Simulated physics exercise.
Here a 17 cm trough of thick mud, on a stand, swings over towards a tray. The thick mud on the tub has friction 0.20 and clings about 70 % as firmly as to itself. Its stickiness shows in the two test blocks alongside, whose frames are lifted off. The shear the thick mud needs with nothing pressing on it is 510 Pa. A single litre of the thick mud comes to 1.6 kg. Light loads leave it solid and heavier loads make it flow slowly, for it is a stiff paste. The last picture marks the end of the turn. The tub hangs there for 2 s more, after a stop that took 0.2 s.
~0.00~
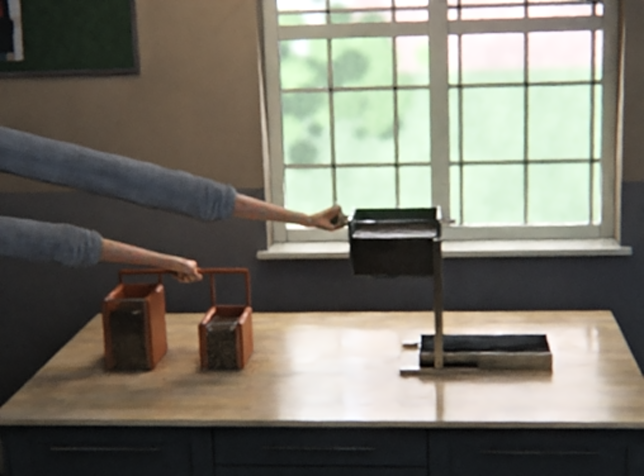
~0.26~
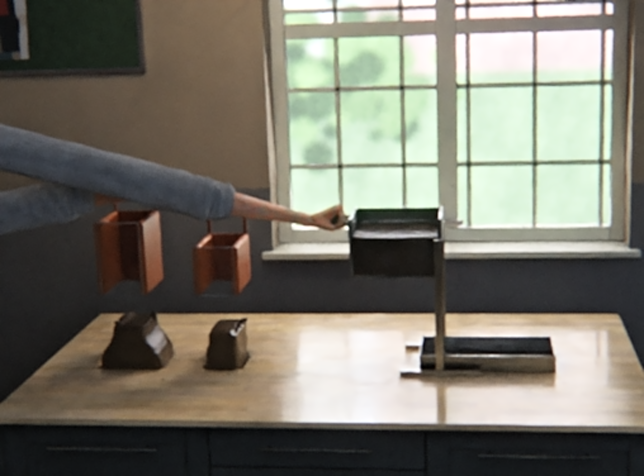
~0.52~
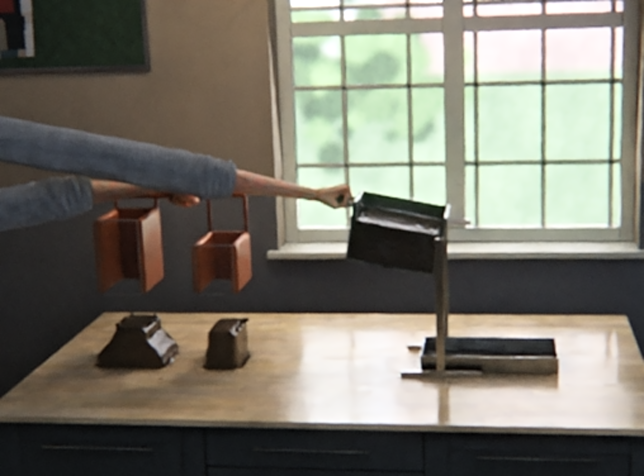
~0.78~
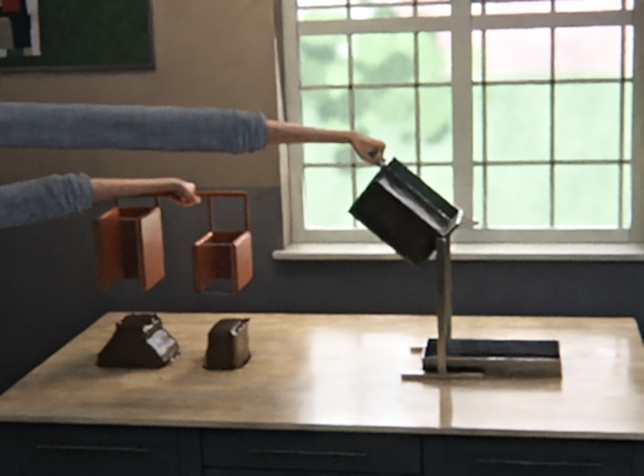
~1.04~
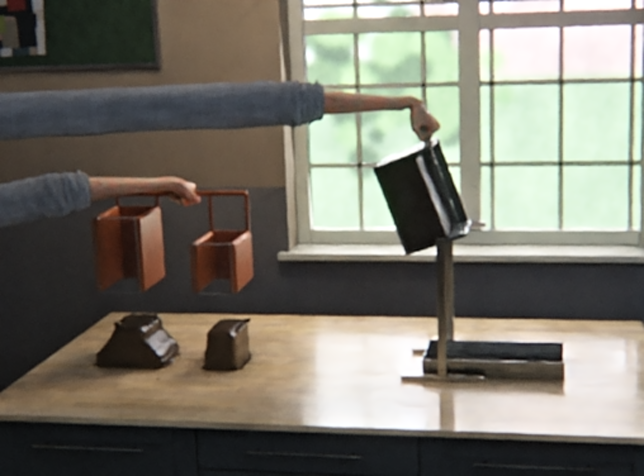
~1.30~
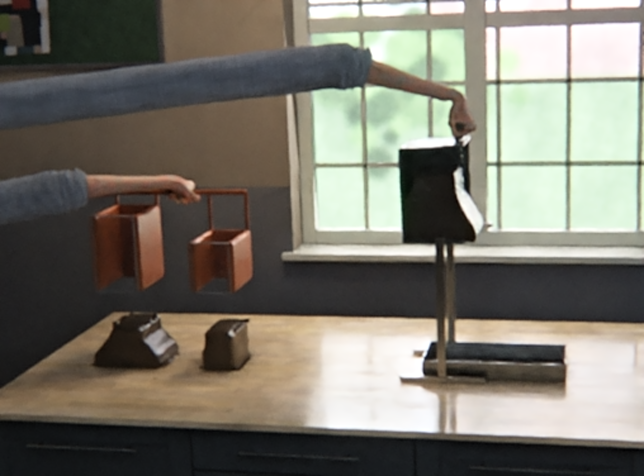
The clip opens with two hands reaching over a table, one on a level dark trough, the other lifting two reddish moulds off brown mud blocks, the taller of which slumps. The first hand then swings the trough up and rightward until it is nearly upright, dark mud bulging from its right side.
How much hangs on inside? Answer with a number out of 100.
Around 41 %.
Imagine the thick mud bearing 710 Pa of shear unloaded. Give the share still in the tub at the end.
The share would be near 50 %.
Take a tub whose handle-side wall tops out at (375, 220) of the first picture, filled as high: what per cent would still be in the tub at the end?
Around 65 percent would still be in the tub at the end.
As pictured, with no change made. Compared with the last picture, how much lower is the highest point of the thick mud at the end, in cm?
10 cm.
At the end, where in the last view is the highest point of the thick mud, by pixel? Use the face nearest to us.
The highest point is near (432, 212) in the last picture.
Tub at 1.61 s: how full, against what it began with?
About 45 %.
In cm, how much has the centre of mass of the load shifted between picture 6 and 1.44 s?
Something like 6 cm, I'd say.
After 1.44 s, the tub is at 89 degrees and holds 70 %.
After 1.61 s, the tub is at 89 degrees and holds 45 %.
After 1.78 s, the tub is at 89 degrees and holds 41 %.
After 1.95 s, the tub is at 89 degrees and holds 41 %.
After 3.30 s, the tub is at 89 degrees and holds 41 %.
